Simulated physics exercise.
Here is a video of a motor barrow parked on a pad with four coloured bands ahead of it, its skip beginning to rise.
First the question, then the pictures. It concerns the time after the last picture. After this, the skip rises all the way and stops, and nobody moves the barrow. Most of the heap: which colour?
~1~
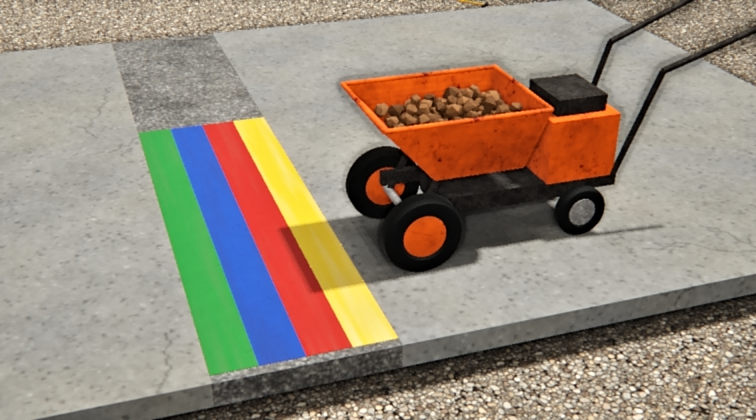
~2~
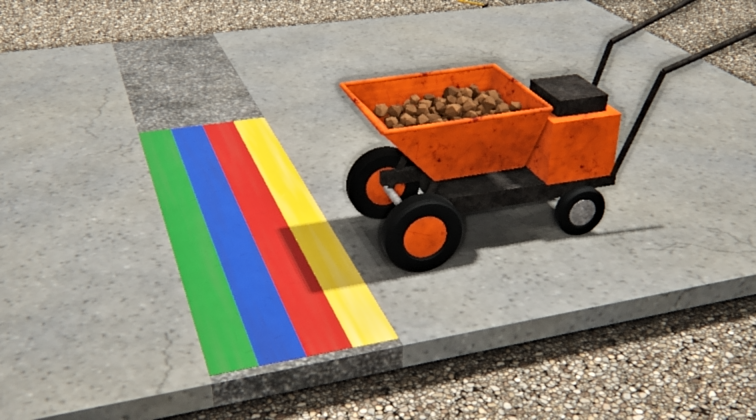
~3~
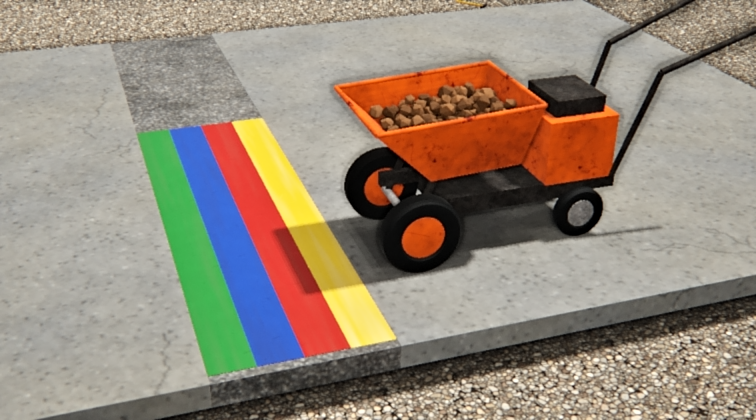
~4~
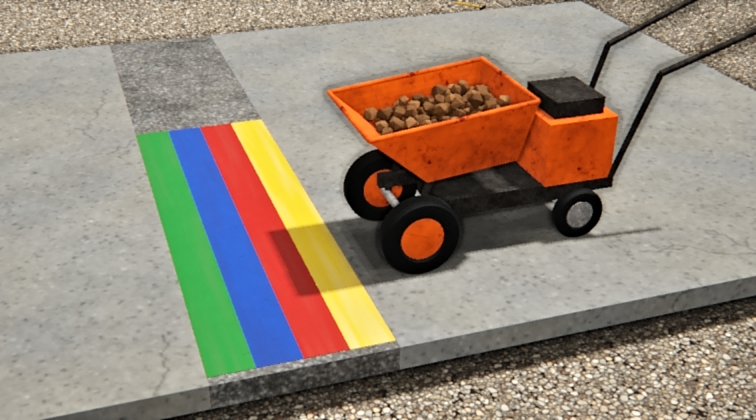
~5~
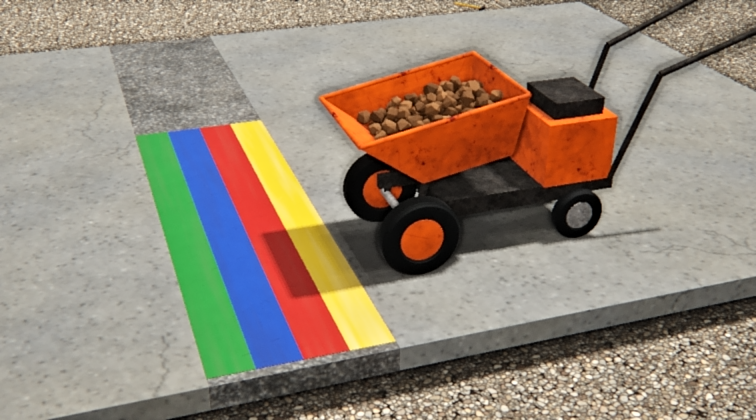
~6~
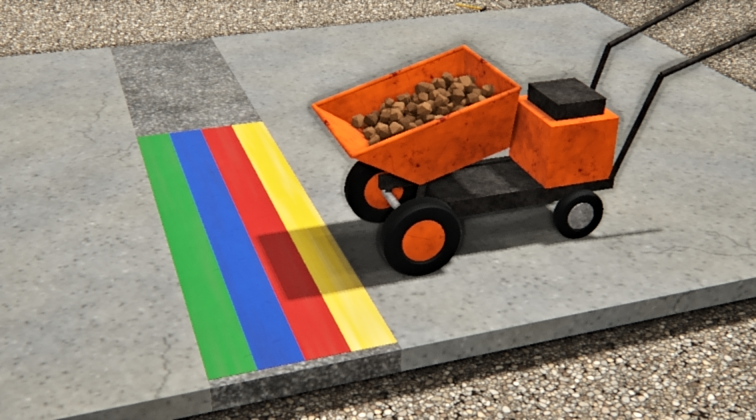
Colour: Blue.
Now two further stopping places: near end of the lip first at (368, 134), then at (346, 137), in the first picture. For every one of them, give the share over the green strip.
About 30 % and 40 %.
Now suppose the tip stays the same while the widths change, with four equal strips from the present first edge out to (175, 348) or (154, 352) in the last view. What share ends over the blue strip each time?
40 per cent, then 40 per cent, roughly.
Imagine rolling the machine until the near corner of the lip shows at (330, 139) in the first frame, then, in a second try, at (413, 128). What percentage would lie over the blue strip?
About 10 percent at the first place and about 30 percent at the second.
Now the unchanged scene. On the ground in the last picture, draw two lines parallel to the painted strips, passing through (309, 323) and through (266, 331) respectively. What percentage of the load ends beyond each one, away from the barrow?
First 90 in a hundred, second 50 in a hundred.
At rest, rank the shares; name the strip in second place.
It's the green strip.
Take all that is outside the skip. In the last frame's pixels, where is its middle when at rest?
Close to (233, 267) in the last picture.
Shortly afterwards, skip tipped steeply; the whole lot in the skip.
Next, skip tipped steeply; near two thirds in the skip; a little over the red strip; near a quarter over the blue strip; only a few over the green strip; only a few falling.
Some moments later, skip tipped right over; a little in the skip; near a quarter over the red strip; near a third over the blue strip; near a quarter over the green strip; a little off the paint.
In the end, skip tipped right over; a little in the skip; none at all over the yellow strip; near a quarter over the red strip; near a third over the blue strip; near a quarter over the green strip; a little off the paint.
